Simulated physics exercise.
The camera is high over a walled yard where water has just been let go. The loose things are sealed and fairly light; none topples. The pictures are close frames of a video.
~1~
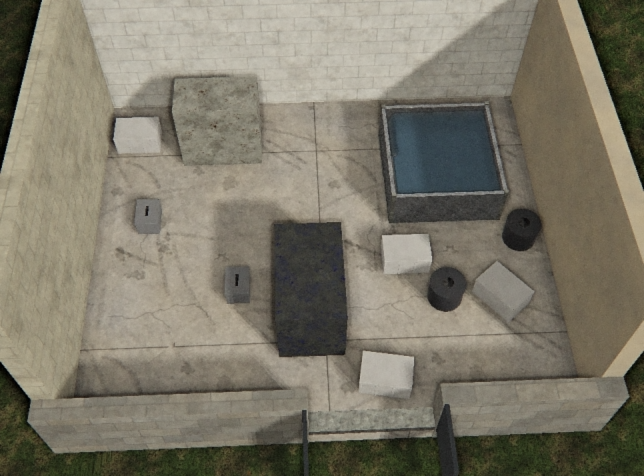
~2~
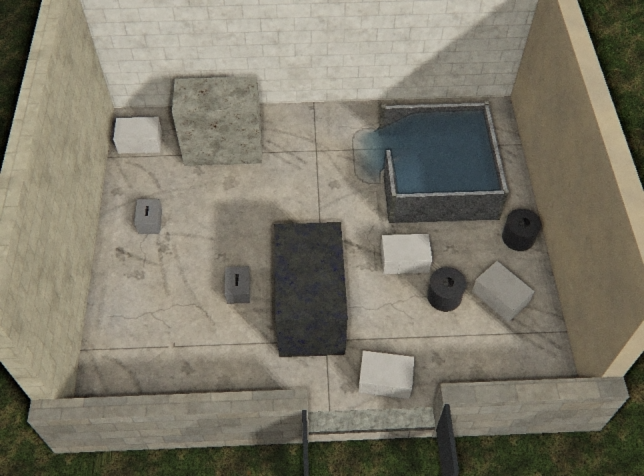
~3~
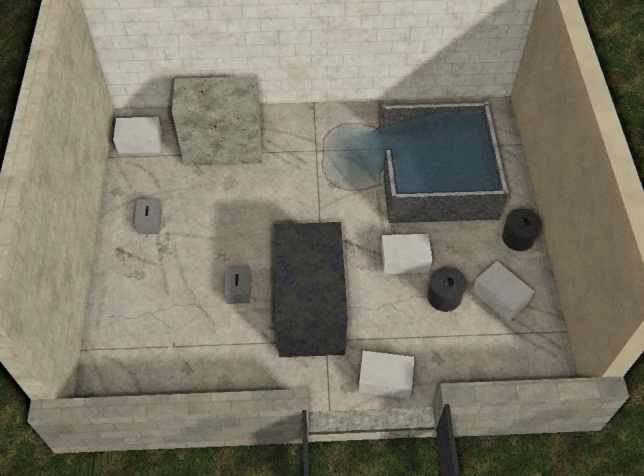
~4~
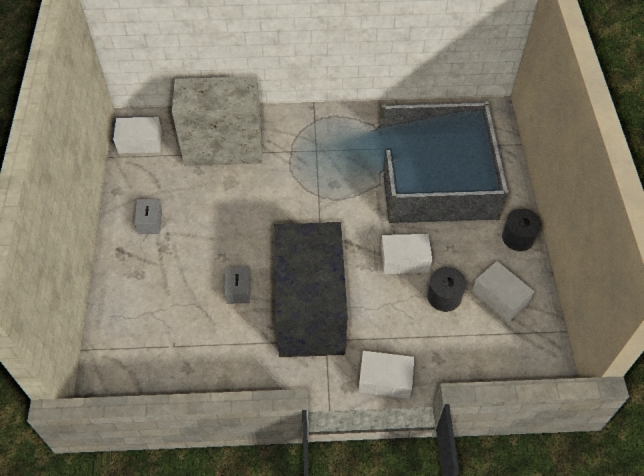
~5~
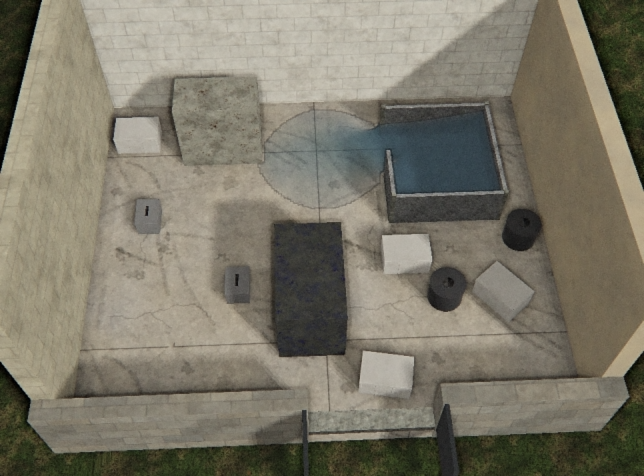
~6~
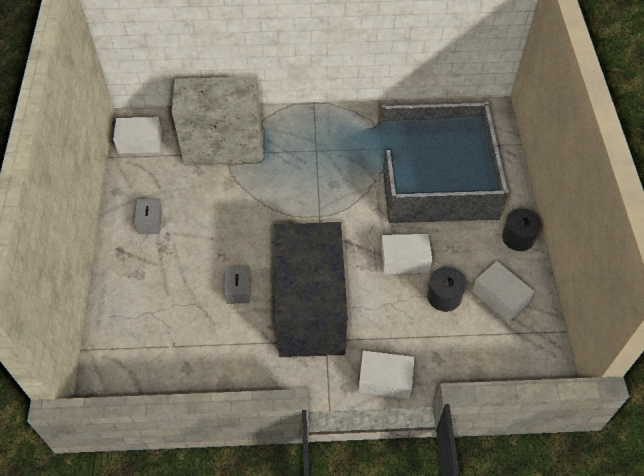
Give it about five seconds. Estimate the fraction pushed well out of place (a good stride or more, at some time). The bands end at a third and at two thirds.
It is under a third.
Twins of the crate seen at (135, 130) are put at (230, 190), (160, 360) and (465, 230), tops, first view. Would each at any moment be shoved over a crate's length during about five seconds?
In turn: Yes, that far or more, no.
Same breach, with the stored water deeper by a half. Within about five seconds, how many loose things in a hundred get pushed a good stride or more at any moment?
Close to 40 %.
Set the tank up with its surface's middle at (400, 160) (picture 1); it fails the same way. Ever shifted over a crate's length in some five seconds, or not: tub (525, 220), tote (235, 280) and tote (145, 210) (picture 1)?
In that order: Not that far, never so far, yes.
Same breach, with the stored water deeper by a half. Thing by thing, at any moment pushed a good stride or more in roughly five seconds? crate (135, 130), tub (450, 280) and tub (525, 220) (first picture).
One after the other: That far or more, not that far, under that.
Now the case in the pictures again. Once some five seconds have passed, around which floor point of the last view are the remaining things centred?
Near (347, 290).
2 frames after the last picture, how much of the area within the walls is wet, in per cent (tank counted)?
Some 25 per cent.
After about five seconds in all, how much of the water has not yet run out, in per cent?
Roughly 100 per cent.
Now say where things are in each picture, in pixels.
A tub at (448, 282) rests on the ground; a crate at (387, 369) rests on the ground; 0 of 8 have shifted, in the first frame.
A tub at (448, 282), on the bottom; a crate at (387, 369) rests on the ground; 0 of 8 have shifted, in the second frame.
A tub at (448, 282), on the bottom; a crate at (387, 369) rests on the ground; 0 of 8 have shifted, in the third frame.
A tub at (448, 282) rests on the ground; a crate at (387, 369), on the bottom; 0 of 8 have shifted, in the fourth frame.
A tub at (448, 282), on the bottom; a crate at (387, 369), on the bottom; 0 of 8 have shifted, in the fifth frame.
A tub at (448, 282), on the bottom; a crate at (387, 369) rests on the ground; 0 of 8 have shifted, in the sixth frame.
A moment on, 0 of 8 are well off their spots; 0 afloat.
Next, 1 of 8 are well off their spots; 0 afloat.
Later, 2 of 8 are well off their spots; 2 afloat.
In the end, 2 of 8 are well off their spots, and 2 have been at some point; 2 afloat.
